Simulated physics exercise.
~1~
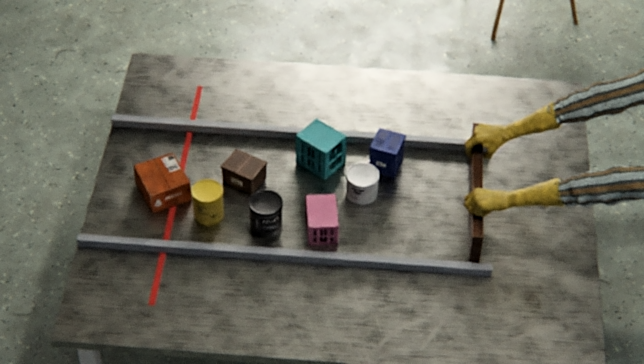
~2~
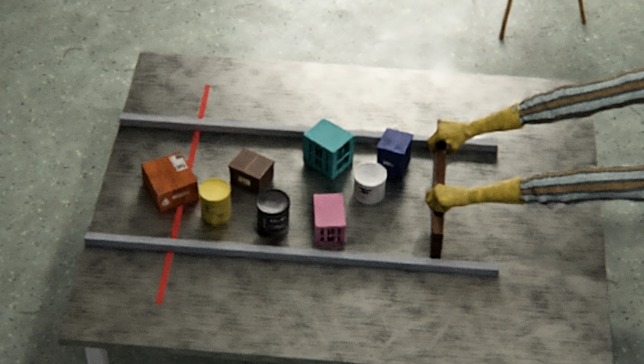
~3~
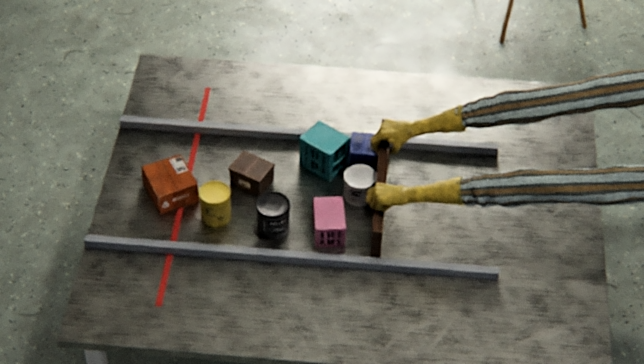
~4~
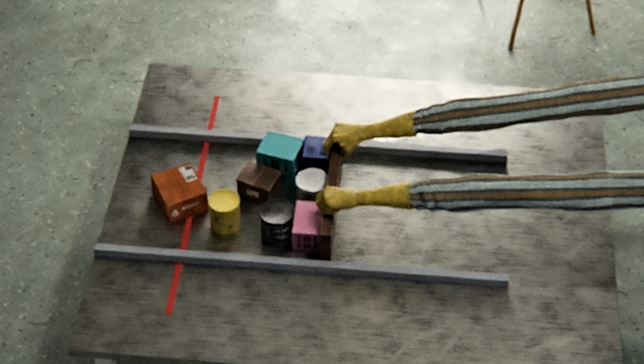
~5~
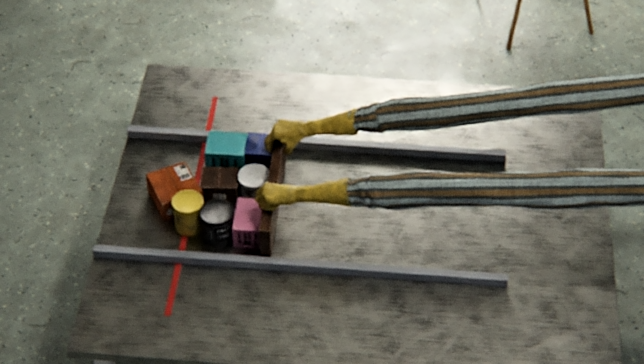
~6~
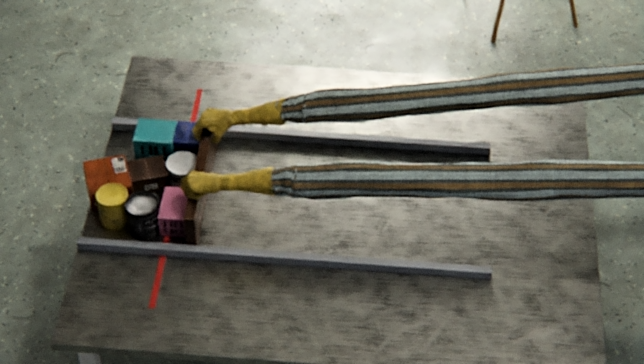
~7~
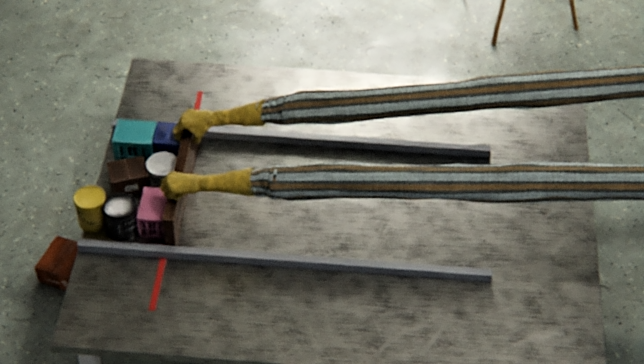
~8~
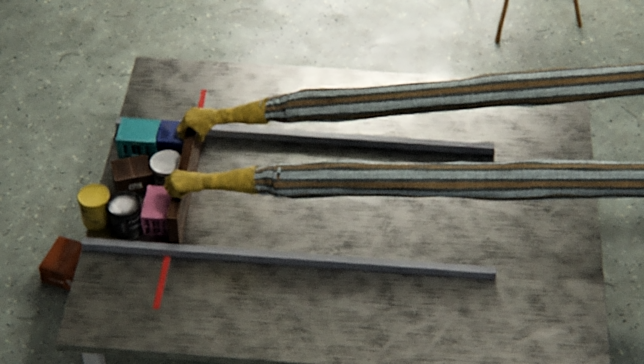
Gloved hands pushing a plank left between two battens, bunching boxes and tubs past a red line, the orange box tumbling off.
